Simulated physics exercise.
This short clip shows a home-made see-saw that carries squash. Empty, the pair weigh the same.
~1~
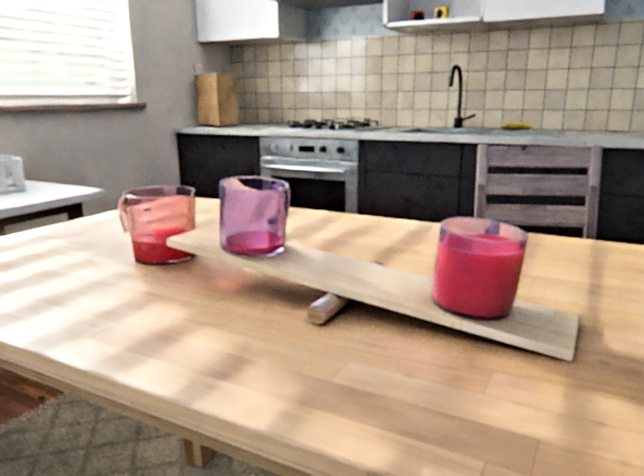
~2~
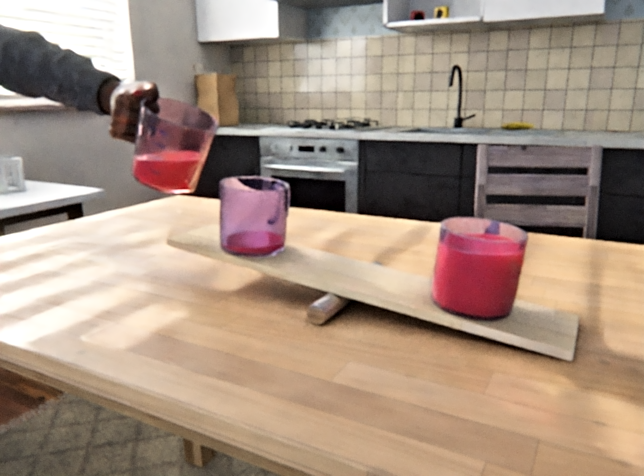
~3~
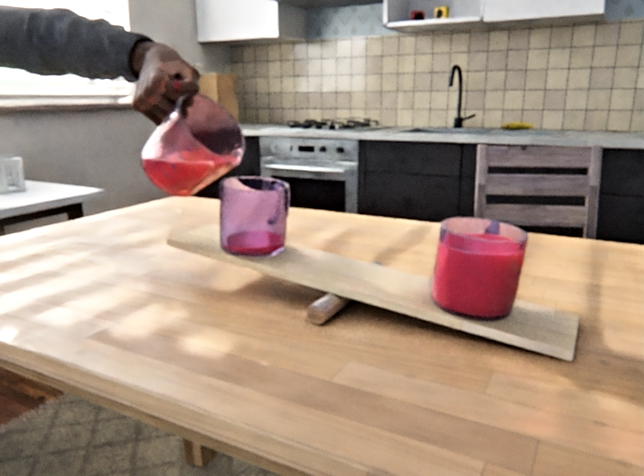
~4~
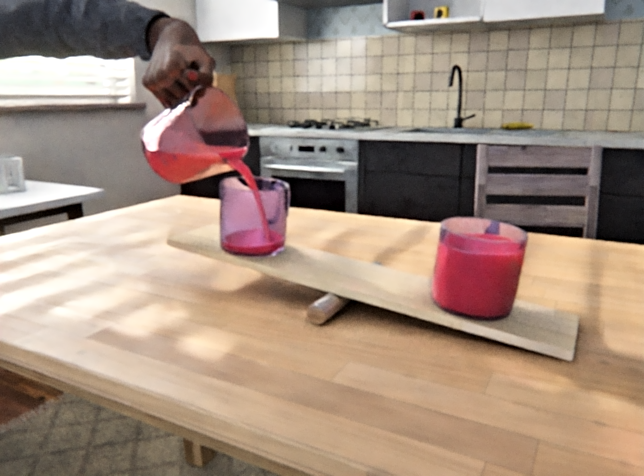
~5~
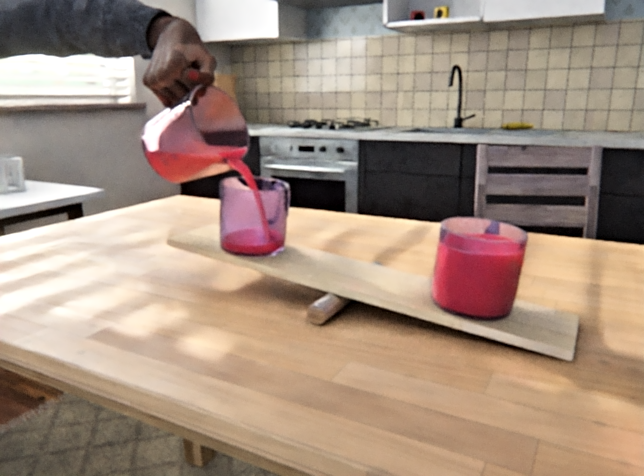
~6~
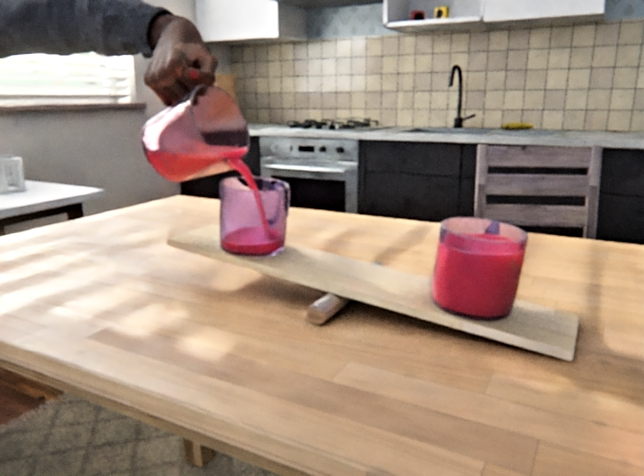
In a bright kitchen with a tiled wall, oven and black tap, a fixed camera looks slightly down across a wooden table. A plank rests on a small pipe as a see-saw, its raised left end holding a nearly empty purplish mug and its low right end a fuller mug of red squash. A hand lifts a clear jug from the left, tilts it and pours a red stream into the left mug, while the plank stays still.
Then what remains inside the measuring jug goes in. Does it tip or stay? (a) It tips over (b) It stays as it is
b, it stays as it is.
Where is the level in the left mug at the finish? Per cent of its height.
My estimate is 50 percent.
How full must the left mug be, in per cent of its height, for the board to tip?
That would be some 75 percent.
Soon after, the left mug is about a third full; the board leans as before.
Later, the left mug is about half full; the board leans as before.
In the end, the left mug is about half full; the board leans as before.
